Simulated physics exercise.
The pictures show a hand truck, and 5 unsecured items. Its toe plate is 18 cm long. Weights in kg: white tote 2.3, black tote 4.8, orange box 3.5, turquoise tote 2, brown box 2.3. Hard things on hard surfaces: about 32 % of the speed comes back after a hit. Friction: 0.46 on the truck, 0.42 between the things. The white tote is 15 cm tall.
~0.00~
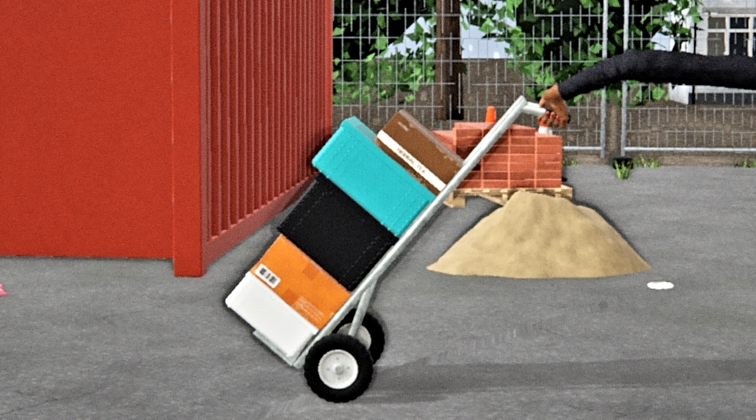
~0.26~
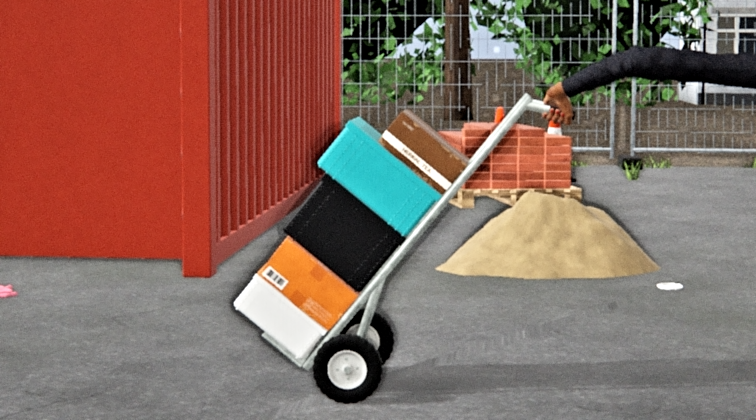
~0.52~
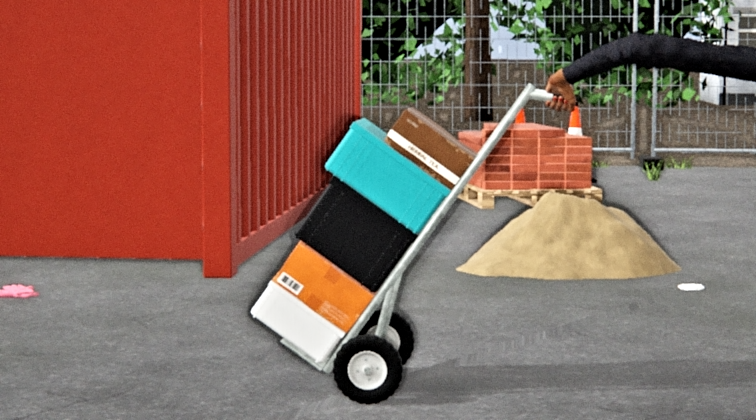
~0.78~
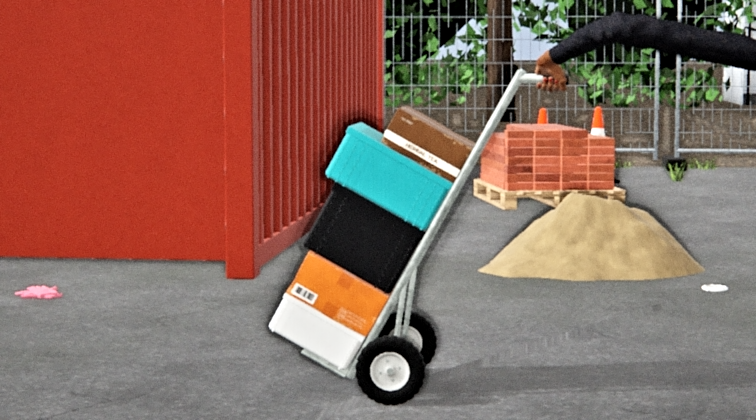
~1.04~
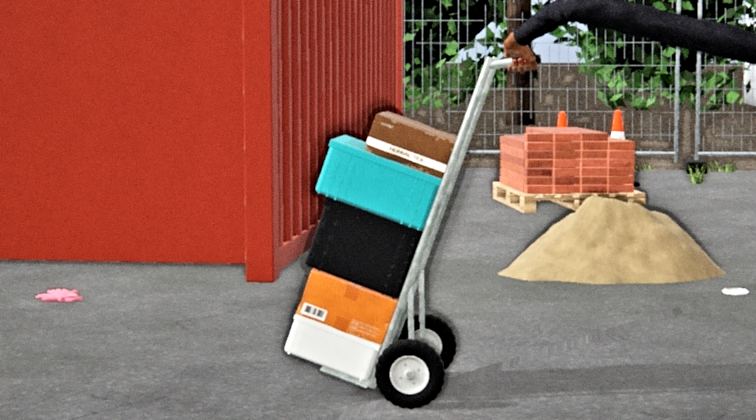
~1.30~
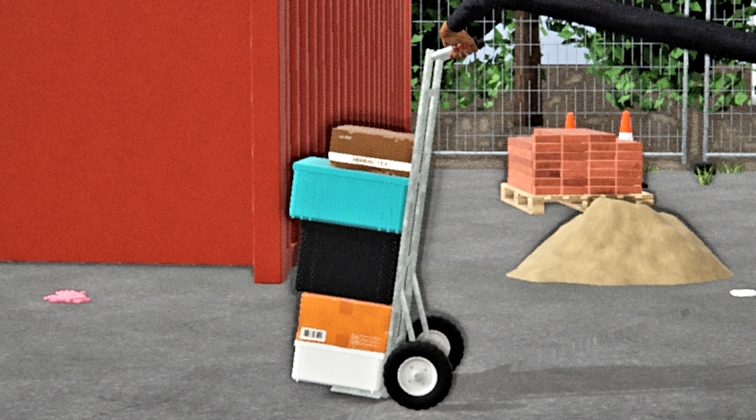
A hand truck stacked with boxes and totes is tilted steadily upright by a dark-sleeved arm.
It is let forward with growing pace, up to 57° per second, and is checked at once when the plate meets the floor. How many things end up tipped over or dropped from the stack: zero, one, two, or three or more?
In all, zero.
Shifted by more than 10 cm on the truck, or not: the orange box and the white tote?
The orange box keeps its place; the white tote keeps its place.
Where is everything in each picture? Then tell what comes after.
The first picture shows leaning back 40°; white tote (278, 308); black tote (340, 229).
The second picture shows leaning back 39°; brown box (425, 151); orange box (314, 278).
The third picture shows leaning back 35°; turquoise tote (391, 175); brown box (431, 147).
The fourth picture shows leaning back 29°; orange box (344, 288); turquoise tote (392, 176).
The fifth picture shows leaning back 20°; brown box (414, 144); orange box (353, 301).
The sixth picture shows leaning back 8°; white tote (345, 358); black tote (353, 257).
Around 1.50 s, truck upright; black tote shifted 2 cm near (335, 268); brown box shifted 4 cm; turquoise tote shifted 3 cm.
Around 1.80 s, truck upright; black tote tipped 8° against what carries it near (323, 266); white tote tipped 7° against what carries it near (343, 366); brown box tipped 8° against what carries it.
Around 2.10 s, truck upright; black tote shifted 2 cm near (335, 267); brown box shifted 11 cm; turquoise tote shifted 5 cm.
Around 2.70 s, truck upright; black tote tipped 5° against what carries it near (328, 268); white tote tipped 5° against what carries it near (344, 368); brown box tipped 5° against what carries it.
Finally (3.7 s), not toppled but over 10 cm from the start, turquoise tote and brown box; the other 3 still in place (within 10 cm). Final places as that camera would see them, white tote near (344, 368), black tote near (326, 268).
